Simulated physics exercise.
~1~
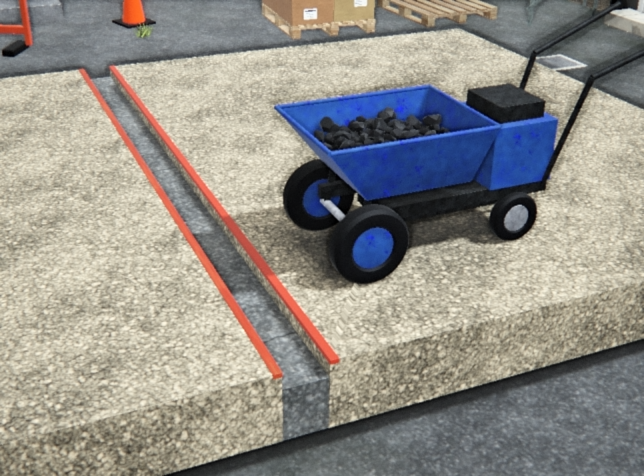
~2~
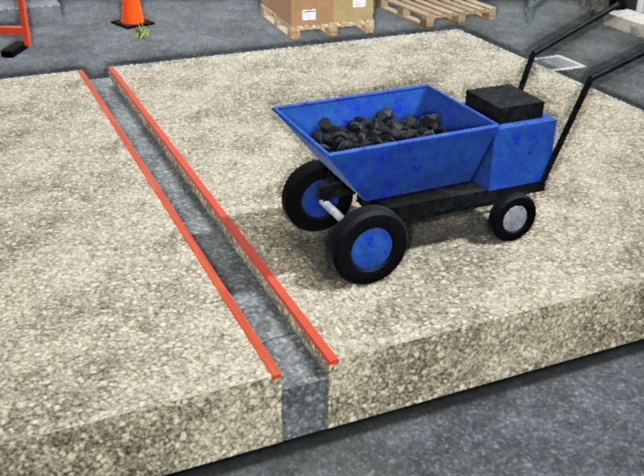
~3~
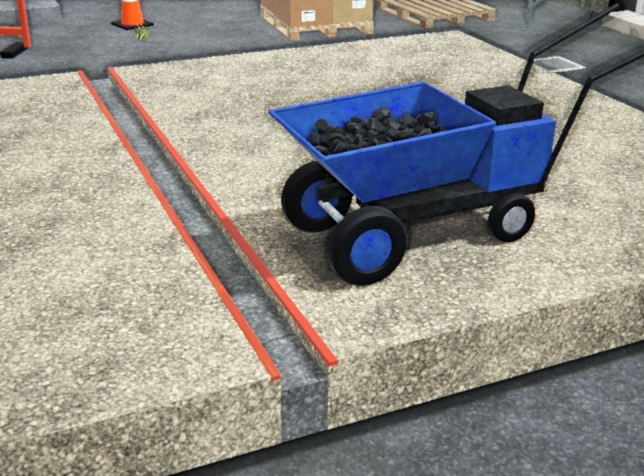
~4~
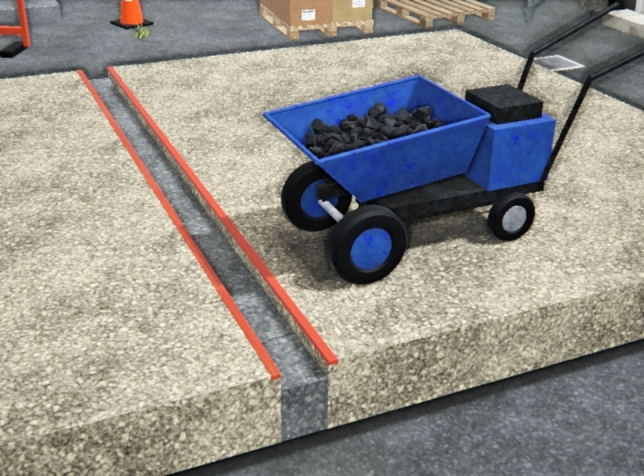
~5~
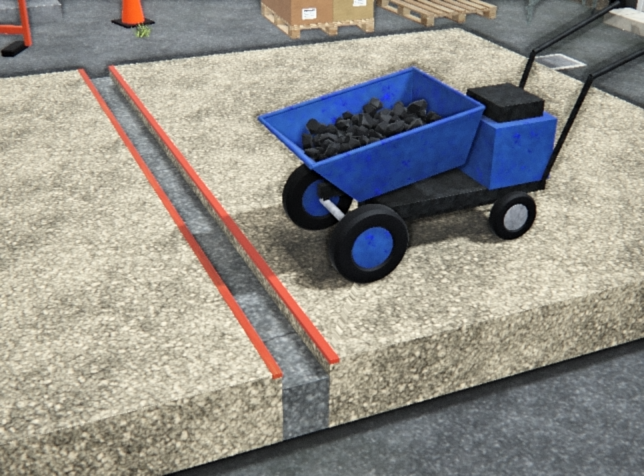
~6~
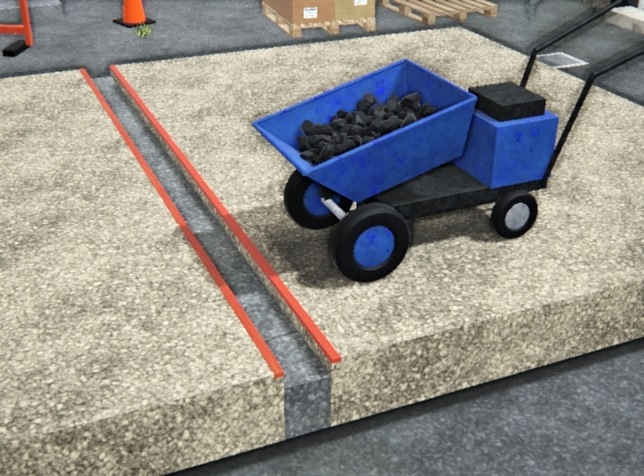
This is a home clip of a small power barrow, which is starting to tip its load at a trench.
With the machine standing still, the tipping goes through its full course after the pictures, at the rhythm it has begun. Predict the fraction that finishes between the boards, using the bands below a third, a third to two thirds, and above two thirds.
Pretty sure the trench share falls in the bottom band, so below one third.
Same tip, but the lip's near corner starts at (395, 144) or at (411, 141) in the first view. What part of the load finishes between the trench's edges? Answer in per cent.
From the first spot you get 40 percent, and from the second 30 percent.
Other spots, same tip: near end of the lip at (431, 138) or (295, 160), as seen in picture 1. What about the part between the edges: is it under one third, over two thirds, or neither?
Log - stop 1: Under a third. Stop 2: Under a third.
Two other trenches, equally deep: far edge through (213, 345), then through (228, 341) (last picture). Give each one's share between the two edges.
Roughly 70 % and 60 %.
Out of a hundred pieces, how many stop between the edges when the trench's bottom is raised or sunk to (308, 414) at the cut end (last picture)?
It lands somewhere near 50 percent.
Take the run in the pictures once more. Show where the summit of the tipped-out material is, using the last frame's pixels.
Summit once settled: About (214, 268).
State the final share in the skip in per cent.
I'd say around 30 per cent.
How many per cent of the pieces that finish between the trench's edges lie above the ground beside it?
Roughly 25 percent.
Soon after the last picture, skip tipped steeply; all in the skip.
A little later, skip tipped right over; most in the skip; a small part in or heaped over the trench; a small part beyond it.
Later still, skip tipped right over; about a third in the skip; about a quarter in or heaped over the trench; about half beyond it.
By the end, skip tipped right over; about a third in the skip; about a quarter in or heaped over the trench; about half beyond it.
